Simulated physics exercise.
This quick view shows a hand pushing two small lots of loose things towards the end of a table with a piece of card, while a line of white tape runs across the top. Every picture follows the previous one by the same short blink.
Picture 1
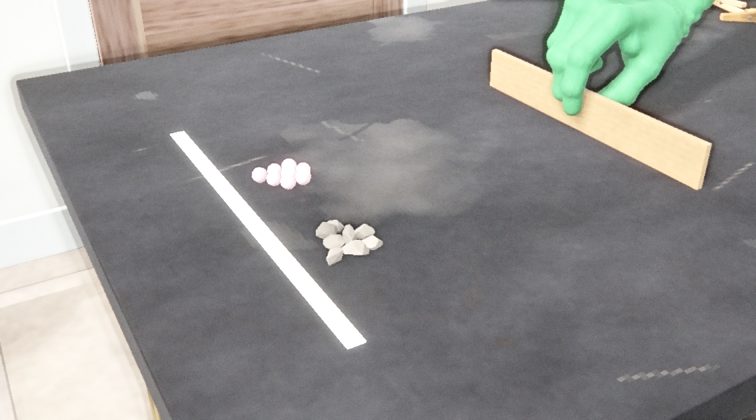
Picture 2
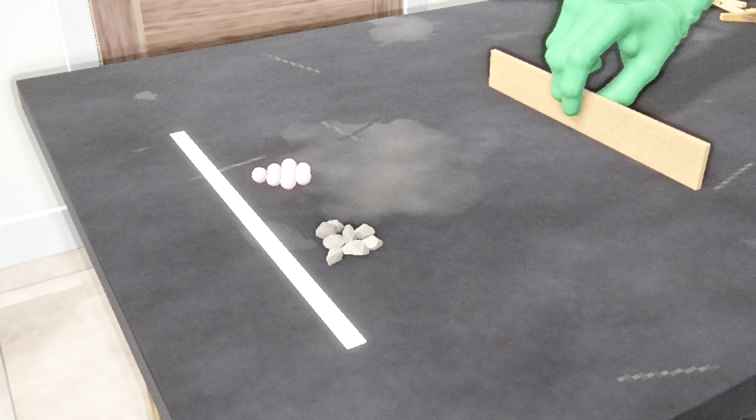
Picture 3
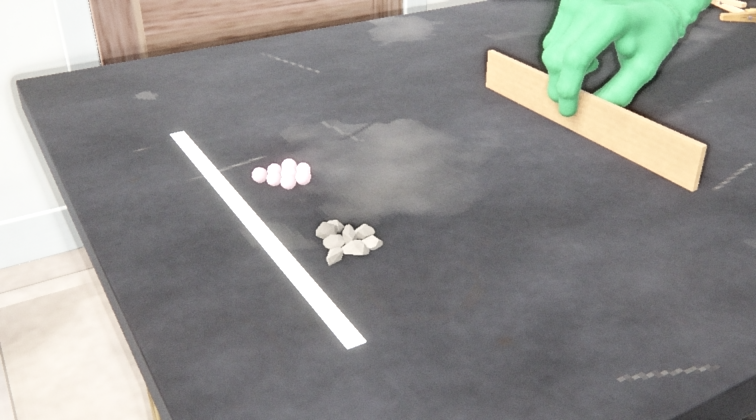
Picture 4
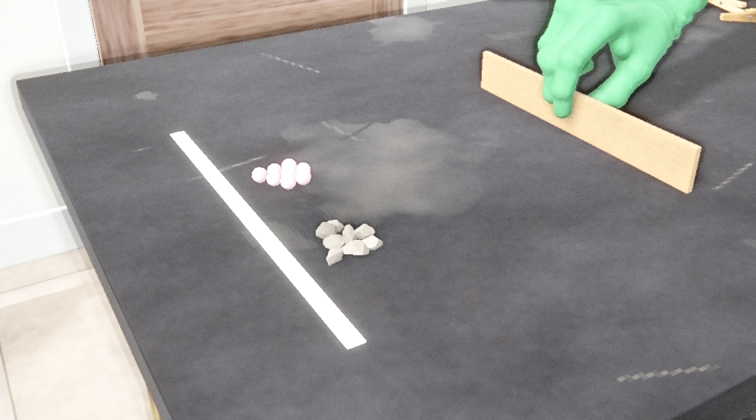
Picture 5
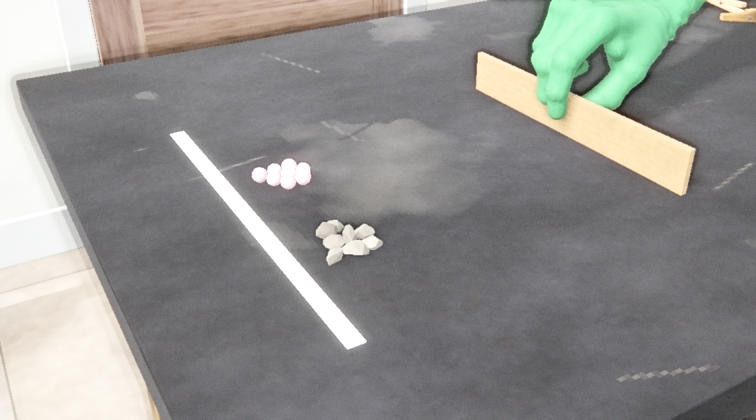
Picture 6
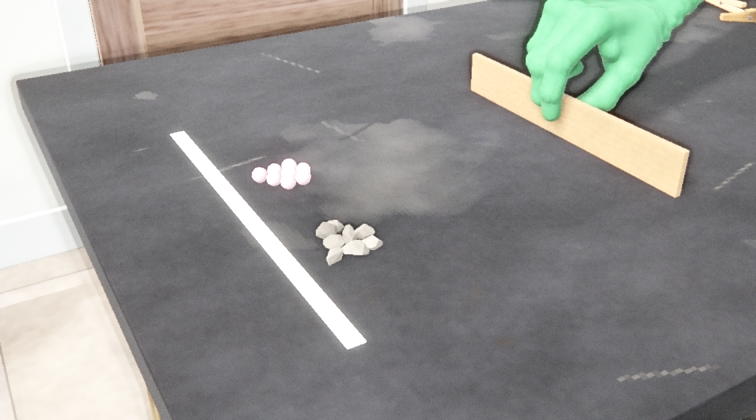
Green hand sliding a wooden-looking strip slightly left across a dark table, while white pieces and grey gravel lie still near white tape.
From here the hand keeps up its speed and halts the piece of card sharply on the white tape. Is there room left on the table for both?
Outcome: Near portion: No spillage; far portion: No spillage.
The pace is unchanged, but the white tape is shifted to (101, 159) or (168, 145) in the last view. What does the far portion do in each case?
In the first try it partly drops off; in the second it remains up there.
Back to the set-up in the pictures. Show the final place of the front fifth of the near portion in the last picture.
(254, 267).
Then, 1.40 s past the last view, piece of card still moving, near (416, 132); near portion all on the table, its front near (334, 257); far portion all on the table, its front near (260, 175).
Then, 2.82 s past the last view, piece of card stopped at the white tape; near portion all on the table, its front near (242, 271); far portion all on the table, its front near (199, 206).
Then, 3.10 s past the last view, piece of card stopped at the white tape; near portion all on the table, its front near (242, 271); far portion all on the table, its front near (178, 213).
Finally, piece of card stopped at the white tape; near portion all on the table, its front near (242, 271); far portion all on the table, its front near (176, 214).
